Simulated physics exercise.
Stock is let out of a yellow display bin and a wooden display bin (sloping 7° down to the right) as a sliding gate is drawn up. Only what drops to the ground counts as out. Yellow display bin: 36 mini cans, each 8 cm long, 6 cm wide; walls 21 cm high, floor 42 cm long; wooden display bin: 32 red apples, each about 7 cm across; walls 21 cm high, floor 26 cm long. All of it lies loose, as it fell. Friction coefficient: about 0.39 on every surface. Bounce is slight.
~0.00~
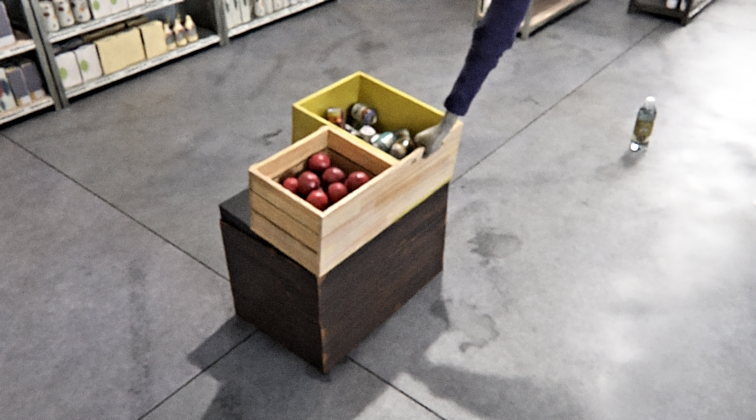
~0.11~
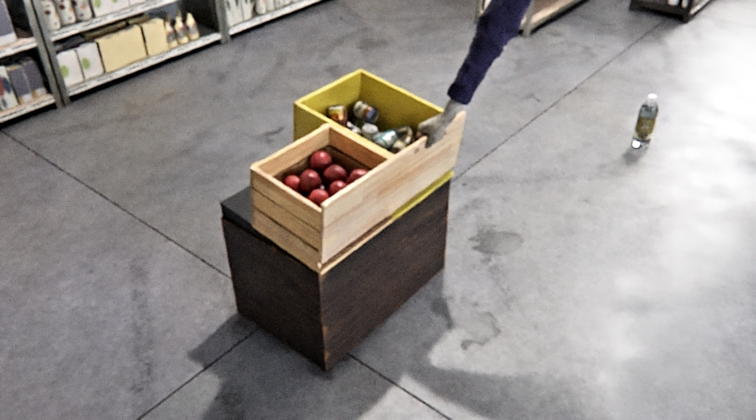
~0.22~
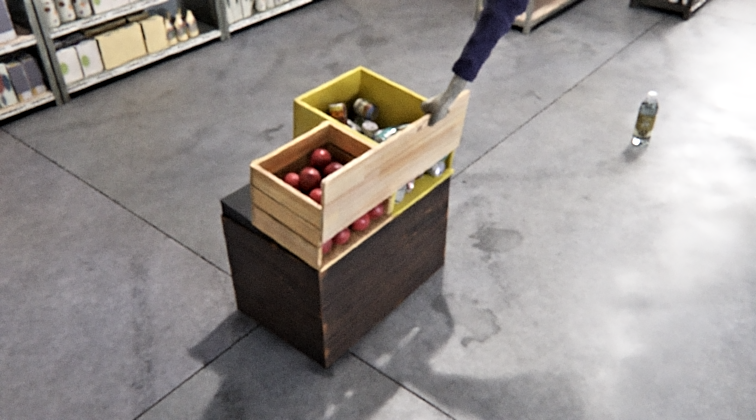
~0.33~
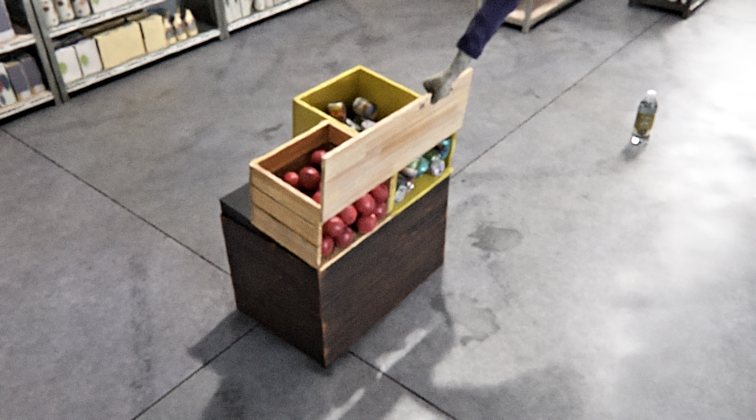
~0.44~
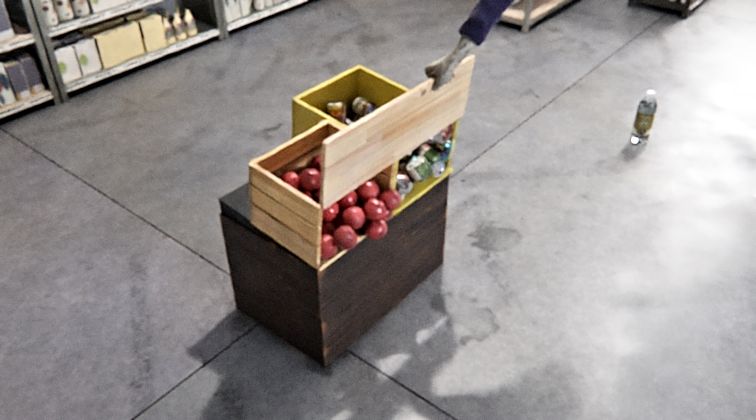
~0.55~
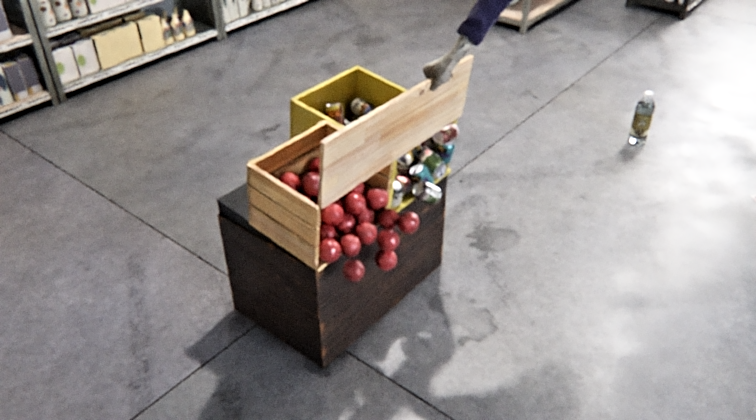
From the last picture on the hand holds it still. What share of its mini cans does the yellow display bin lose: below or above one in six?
More than a sixth of the mini cans leave the yellow display bin.
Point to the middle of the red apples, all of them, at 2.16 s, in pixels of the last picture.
Around (408, 366).
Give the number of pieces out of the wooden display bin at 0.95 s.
Out by then, roughly: Wooden display bin 12.
After 0.95 s, 3 of 36 out of the yellow display bin and 12 of 32 out of the wooden display bin.
After 1.46 s, 8 of 36 out of the yellow display bin and 22 of 32 out of the wooden display bin.
After 2.16 s, 9 of 36 out of the yellow display bin and 30 of 32 out of the wooden display bin.
When it is over (at 3.07 s), 9 of 36 out of the yellow display bin and 32 of 32 out of the wooden display bin. Asked share, 9 of 36, 25 per cent.
